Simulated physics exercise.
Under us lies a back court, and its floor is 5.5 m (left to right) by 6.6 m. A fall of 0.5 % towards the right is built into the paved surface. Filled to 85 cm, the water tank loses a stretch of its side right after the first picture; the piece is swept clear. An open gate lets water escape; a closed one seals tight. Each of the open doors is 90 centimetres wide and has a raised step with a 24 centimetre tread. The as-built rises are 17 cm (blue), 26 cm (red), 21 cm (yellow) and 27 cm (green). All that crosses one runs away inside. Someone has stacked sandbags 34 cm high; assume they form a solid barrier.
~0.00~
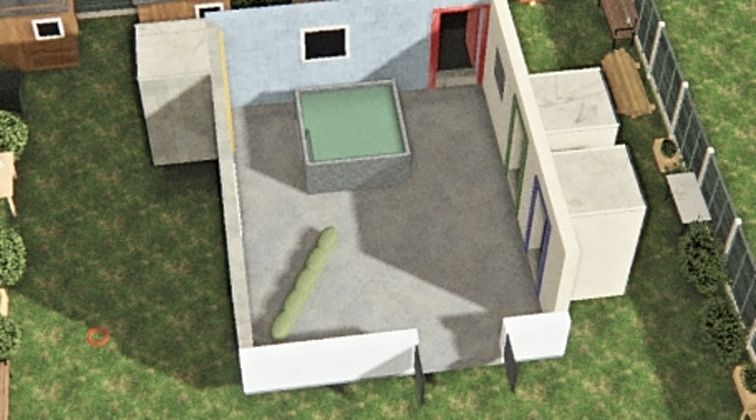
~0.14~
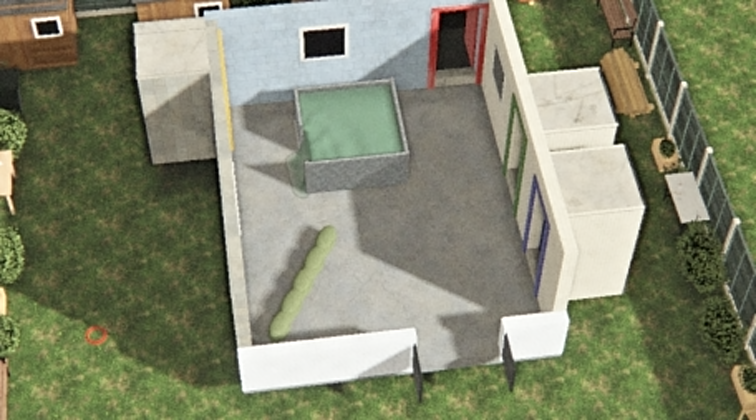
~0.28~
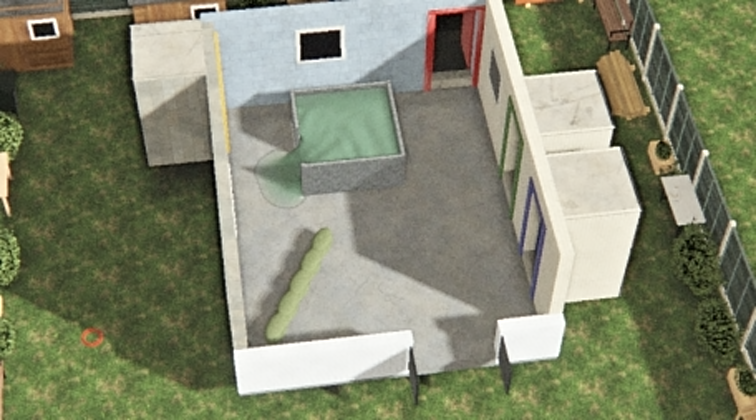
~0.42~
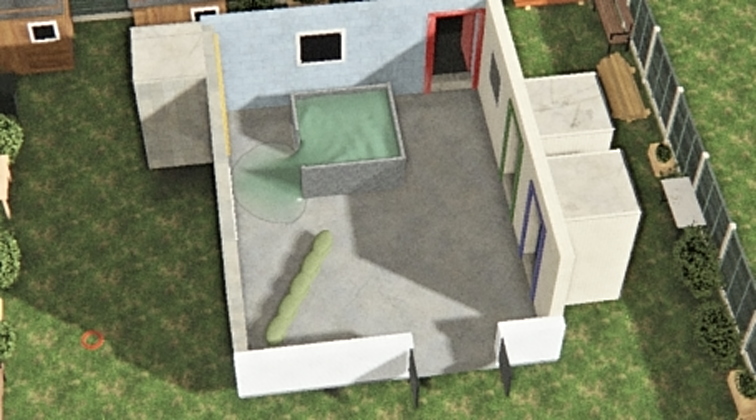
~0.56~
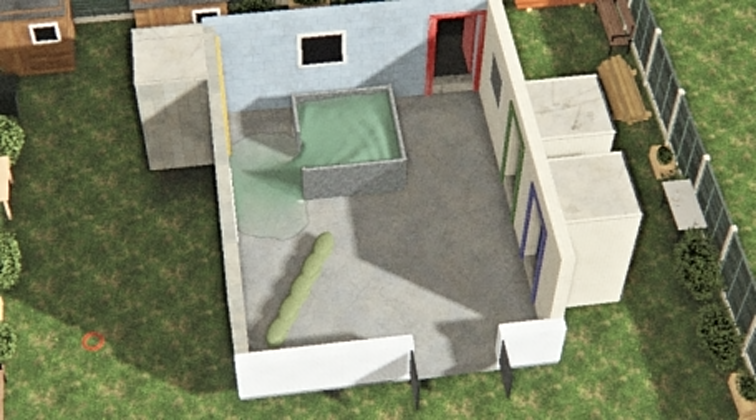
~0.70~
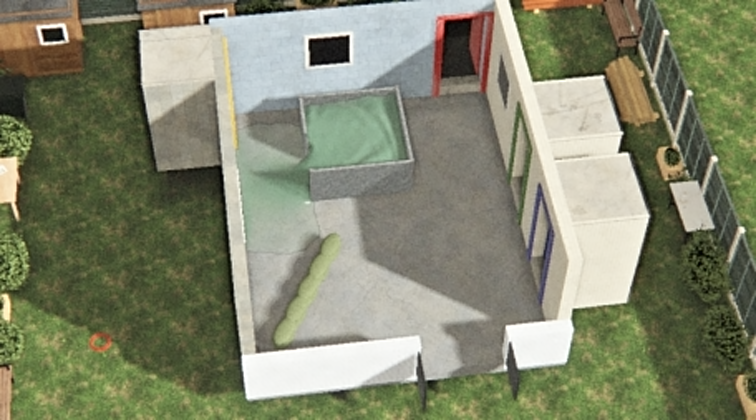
Green water pouring from the left side of a raised tank and spreading across the grey floor of a walled courtyard.
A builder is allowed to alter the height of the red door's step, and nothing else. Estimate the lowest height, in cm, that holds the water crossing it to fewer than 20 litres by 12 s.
My estimate is 13 cm.
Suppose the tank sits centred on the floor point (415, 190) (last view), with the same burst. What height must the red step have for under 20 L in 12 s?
That setup calls for roughly 14.5 cm.
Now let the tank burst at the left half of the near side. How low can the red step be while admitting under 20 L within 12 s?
Then something near 8.5 cm.
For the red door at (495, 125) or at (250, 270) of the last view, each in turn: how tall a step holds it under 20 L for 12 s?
Minimums: Roughly 13.0 cm and 20 cm.
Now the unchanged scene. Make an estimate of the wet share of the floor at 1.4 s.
Close to 20 per cent of it is wet.
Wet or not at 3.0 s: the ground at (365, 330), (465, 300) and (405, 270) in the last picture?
In that order: Wet, dry, dry.
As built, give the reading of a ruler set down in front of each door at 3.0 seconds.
Centimetres: Blue = 0, red = 6, yellow = 21, green = 0.
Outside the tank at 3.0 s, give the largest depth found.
47 cm.
After 1.4 s water covers 20 % of the floor, deepest (55 cm) near (250, 195); it has not reached the red door.
After 3.0 s water covers 40 % of the floor, deepest (47 cm) near (259, 378); 6 cm at the red door, 0 litres in over its 26 cm step.
After 12.0 s water covers 95 % of the floor, deepest (16 cm) near (483, 94); 12 cm at the red door, 0 litres in over its 26 cm step.
At the red door as built, the water arrived by 2.9 s and peaked near 14 cm at 4.4 s.
With a step of 10.5 cm, 40 litres would have come in within the 12 s; with 14.5 cm, 14 litres. So under 20 litres takes about 13 cm.
